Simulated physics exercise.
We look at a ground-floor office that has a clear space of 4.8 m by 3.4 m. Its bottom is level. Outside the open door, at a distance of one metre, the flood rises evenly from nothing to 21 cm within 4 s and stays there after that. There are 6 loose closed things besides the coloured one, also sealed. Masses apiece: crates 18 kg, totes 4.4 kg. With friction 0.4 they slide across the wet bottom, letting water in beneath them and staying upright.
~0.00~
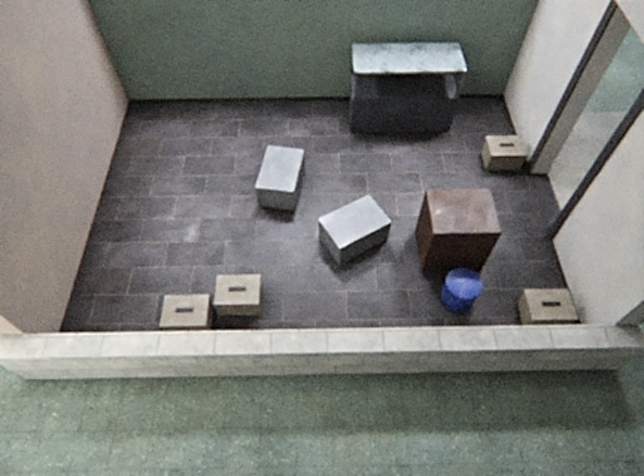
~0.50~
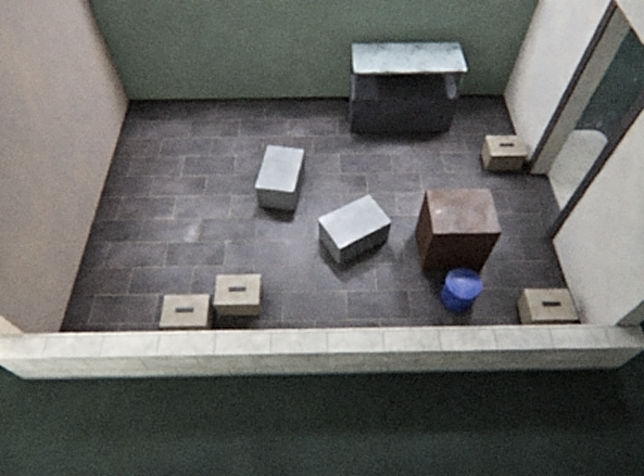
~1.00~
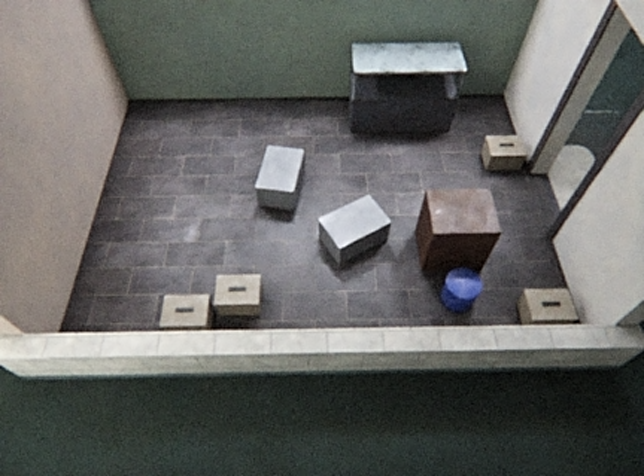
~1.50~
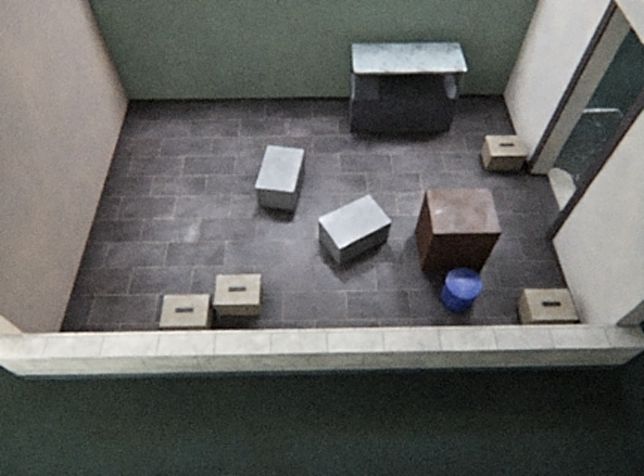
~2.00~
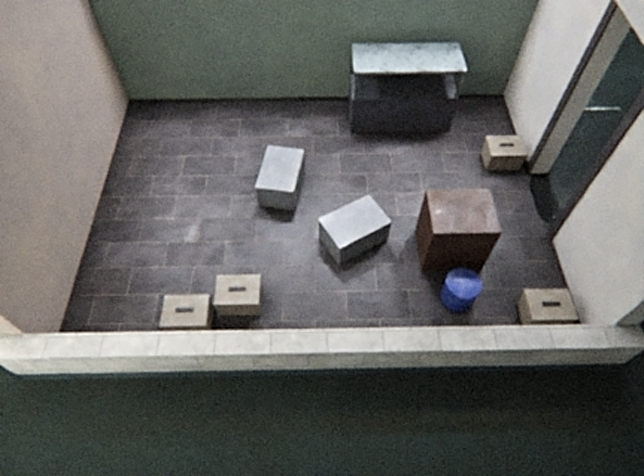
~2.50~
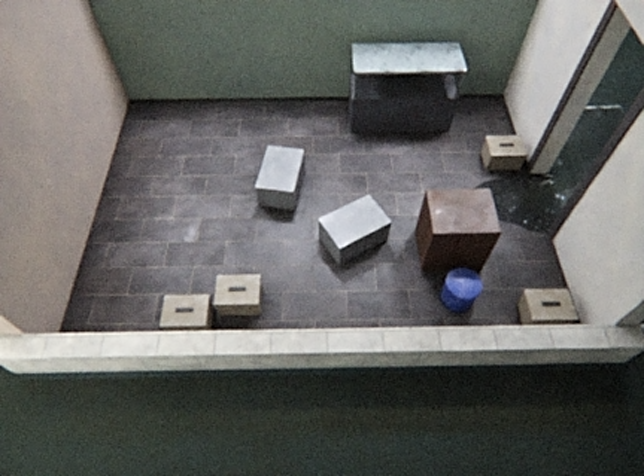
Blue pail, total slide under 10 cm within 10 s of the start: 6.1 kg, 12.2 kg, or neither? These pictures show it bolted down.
6.1 kg.
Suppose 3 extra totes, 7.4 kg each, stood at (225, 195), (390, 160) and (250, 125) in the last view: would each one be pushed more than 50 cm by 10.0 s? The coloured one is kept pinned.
Listed in turn, they go beneath the bar, over the bar, over the bar.
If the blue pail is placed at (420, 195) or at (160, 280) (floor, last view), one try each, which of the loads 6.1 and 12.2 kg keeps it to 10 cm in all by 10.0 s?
The first time both options come up short; the second time the lesser option suffices.
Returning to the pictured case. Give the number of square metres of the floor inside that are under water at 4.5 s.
Wet: Near 4.5 m2.
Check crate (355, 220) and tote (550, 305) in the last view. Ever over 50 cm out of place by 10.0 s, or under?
Below, beyond.
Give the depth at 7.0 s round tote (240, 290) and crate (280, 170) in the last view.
I'd put it at 2 cm and 4 cm respectively.
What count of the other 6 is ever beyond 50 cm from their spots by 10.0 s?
The number is 1.
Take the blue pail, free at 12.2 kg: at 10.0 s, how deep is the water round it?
Depth: Approx. 4 cm.
After 3.5 s the blue pail would be 0 cm from its start with 6.1 kg and 0 cm from its start with 12.2 kg; 0 cm of water round it then.
After 4.5 s the blue pail would be 0 cm from its start with 6.1 kg and 0 cm from its start with 12.2 kg; 1 cm of water round it then.
After 7.0 s the blue pail would be 0 cm from its start with 6.1 kg and 0 cm from its start with 12.2 kg; 3 cm of water round it then.
After 10.0 s the blue pail would be 0 cm from its start with 6.1 kg and 0 cm from its start with 12.2 kg; 4 cm of water round it then.
